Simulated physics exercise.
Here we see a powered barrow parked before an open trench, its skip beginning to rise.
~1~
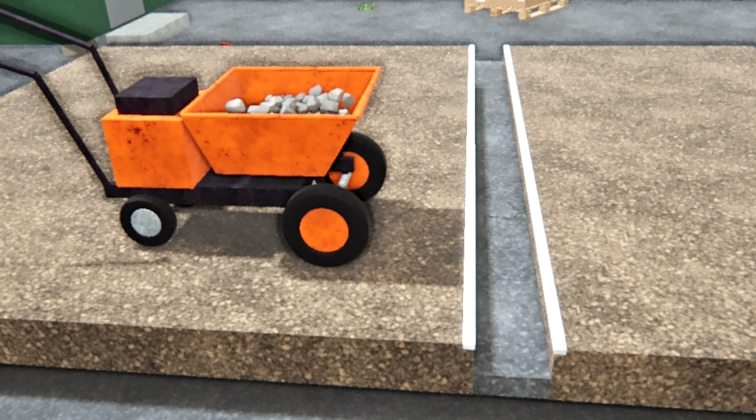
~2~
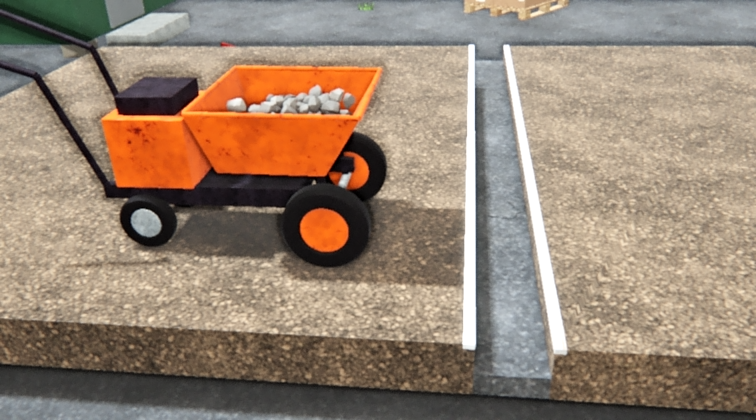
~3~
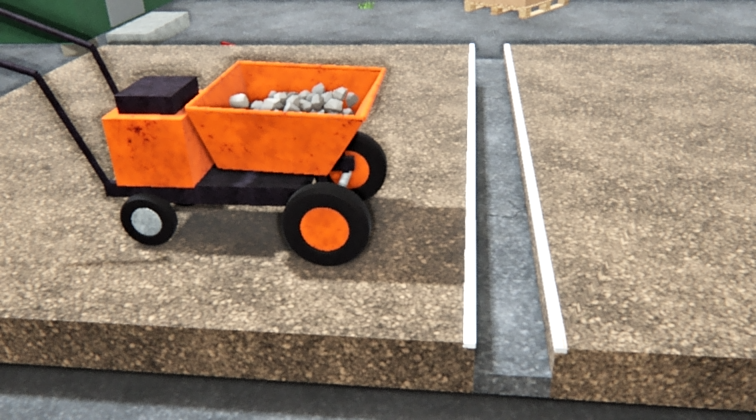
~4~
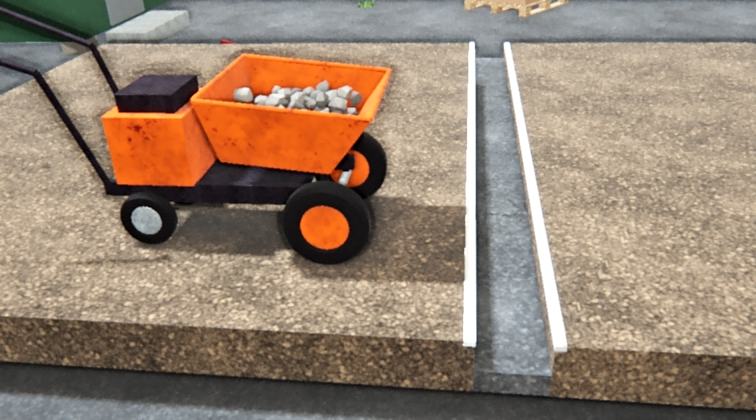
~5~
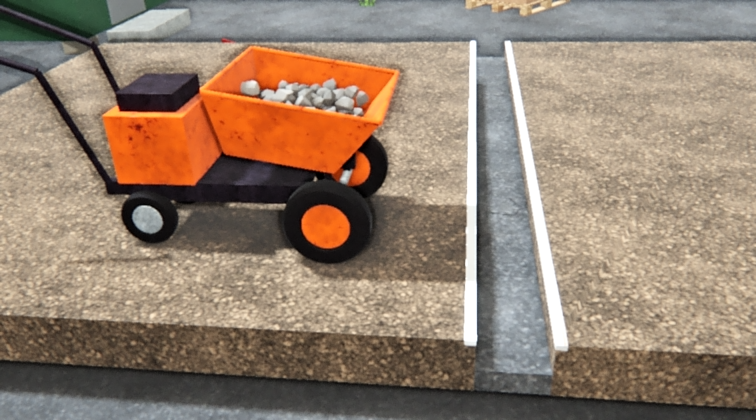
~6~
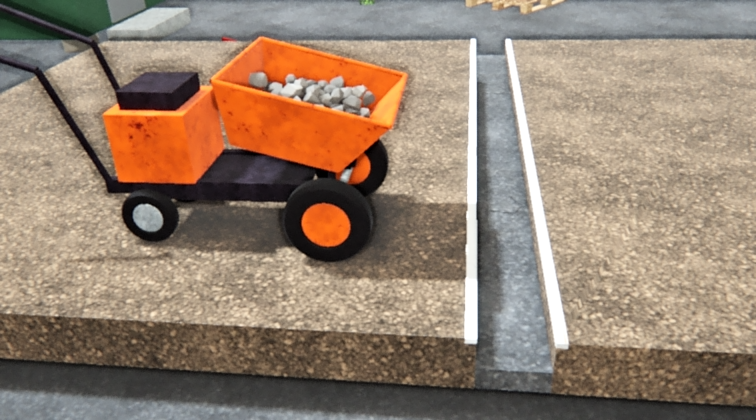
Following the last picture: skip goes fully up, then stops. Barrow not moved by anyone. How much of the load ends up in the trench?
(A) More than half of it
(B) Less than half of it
(A) More than half of it.
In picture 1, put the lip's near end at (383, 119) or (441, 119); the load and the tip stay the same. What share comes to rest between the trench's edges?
Around 90 % the first time and around 30 % the second.
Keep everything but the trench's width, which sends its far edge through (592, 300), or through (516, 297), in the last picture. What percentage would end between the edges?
80 % and 50 %, give or take.
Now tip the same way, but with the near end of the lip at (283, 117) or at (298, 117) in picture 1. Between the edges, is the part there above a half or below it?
The lesser portion first, the lesser portion second.
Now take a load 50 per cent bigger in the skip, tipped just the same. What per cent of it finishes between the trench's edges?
Estimated share: Near 70 in a hundred.
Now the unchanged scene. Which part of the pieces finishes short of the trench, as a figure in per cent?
Roughly 20 percent.
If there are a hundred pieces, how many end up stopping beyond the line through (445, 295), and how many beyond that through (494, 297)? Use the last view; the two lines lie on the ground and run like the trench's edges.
Around 90 in a hundred for the first, 50 in a hundred for the second.
Just after the last frame, skip tipped steeply; every one in the skip.
A moment on, skip tipped right over; almost all in the skip; about a tenth short of the trench; just a few in or heaped over the trench; just a few falling.
Further on, skip tipped right over; roughly a quarter in the skip; about a tenth short of the trench; roughly two thirds in or heaped over the trench.
When it is over, skip tipped right over; about a tenth in the skip; roughly a quarter short of the trench; the larger part in or heaped over the trench; not one beyond it.
